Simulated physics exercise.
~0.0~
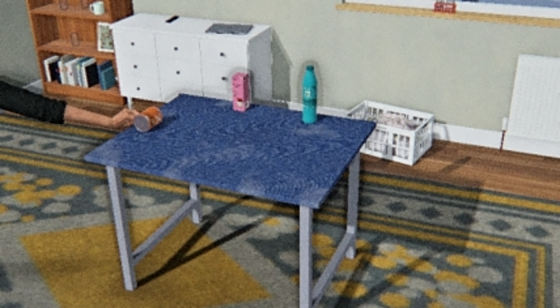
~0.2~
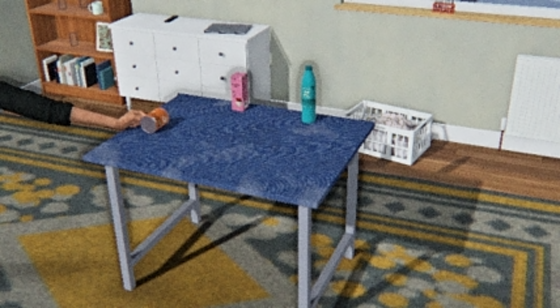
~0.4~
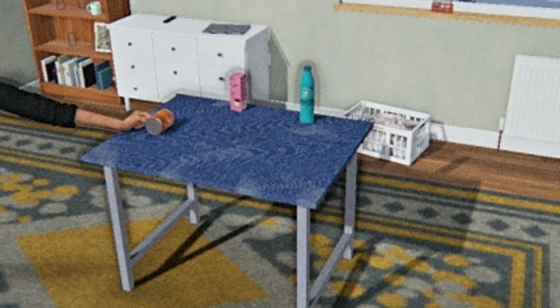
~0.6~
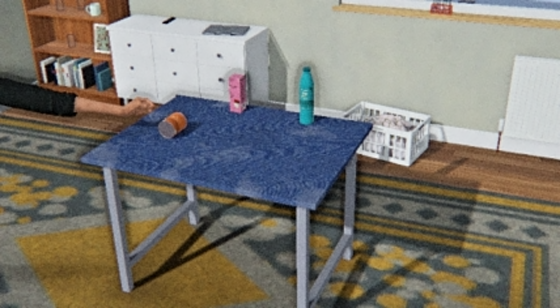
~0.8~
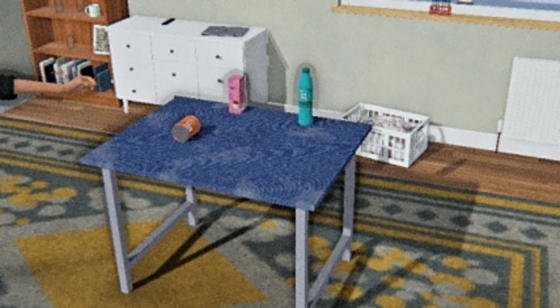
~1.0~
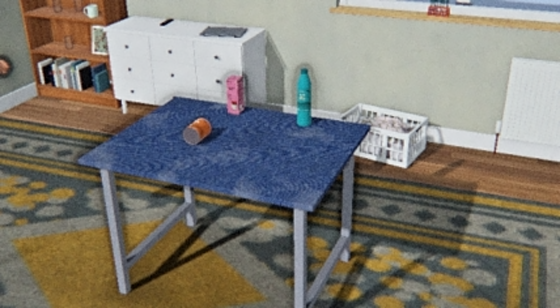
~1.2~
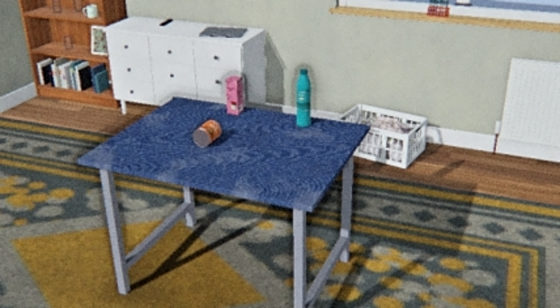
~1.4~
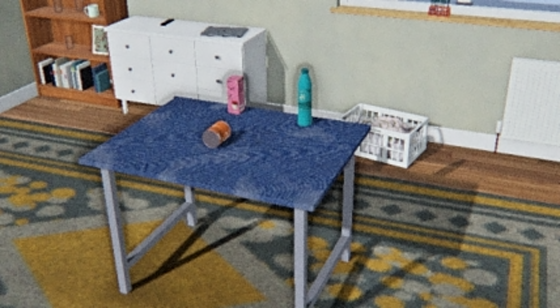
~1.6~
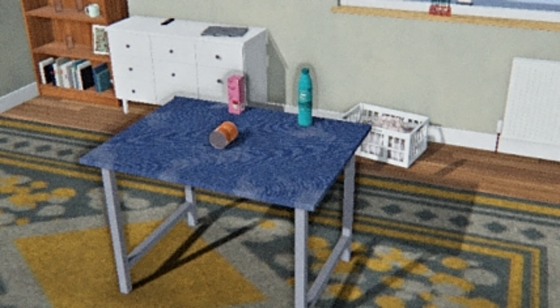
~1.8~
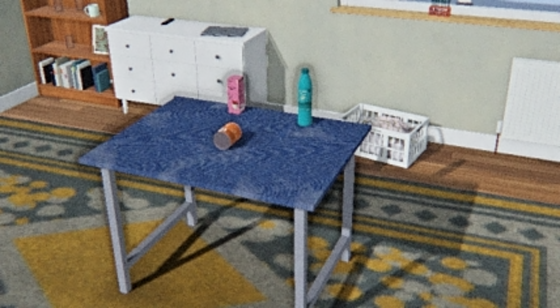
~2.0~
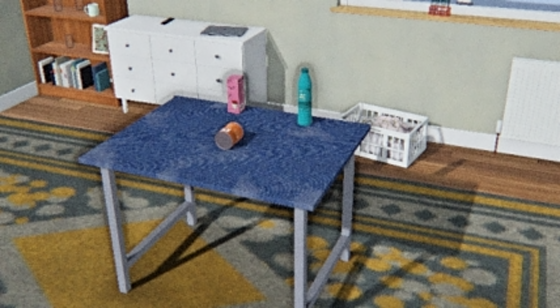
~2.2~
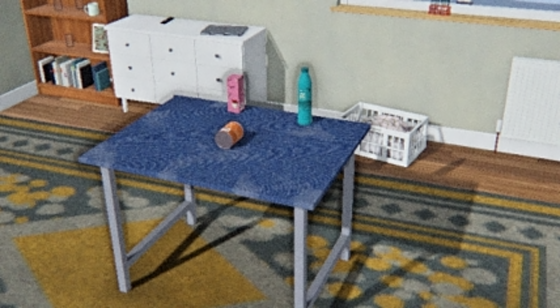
An orange tin lying on its side is pushed to the right across a blue table by a hand, which lets go and withdraws to the left as the tin rolls on a short way and comes to rest on the tabletop, near a pink carton and a turquoise bottle that stay standing.
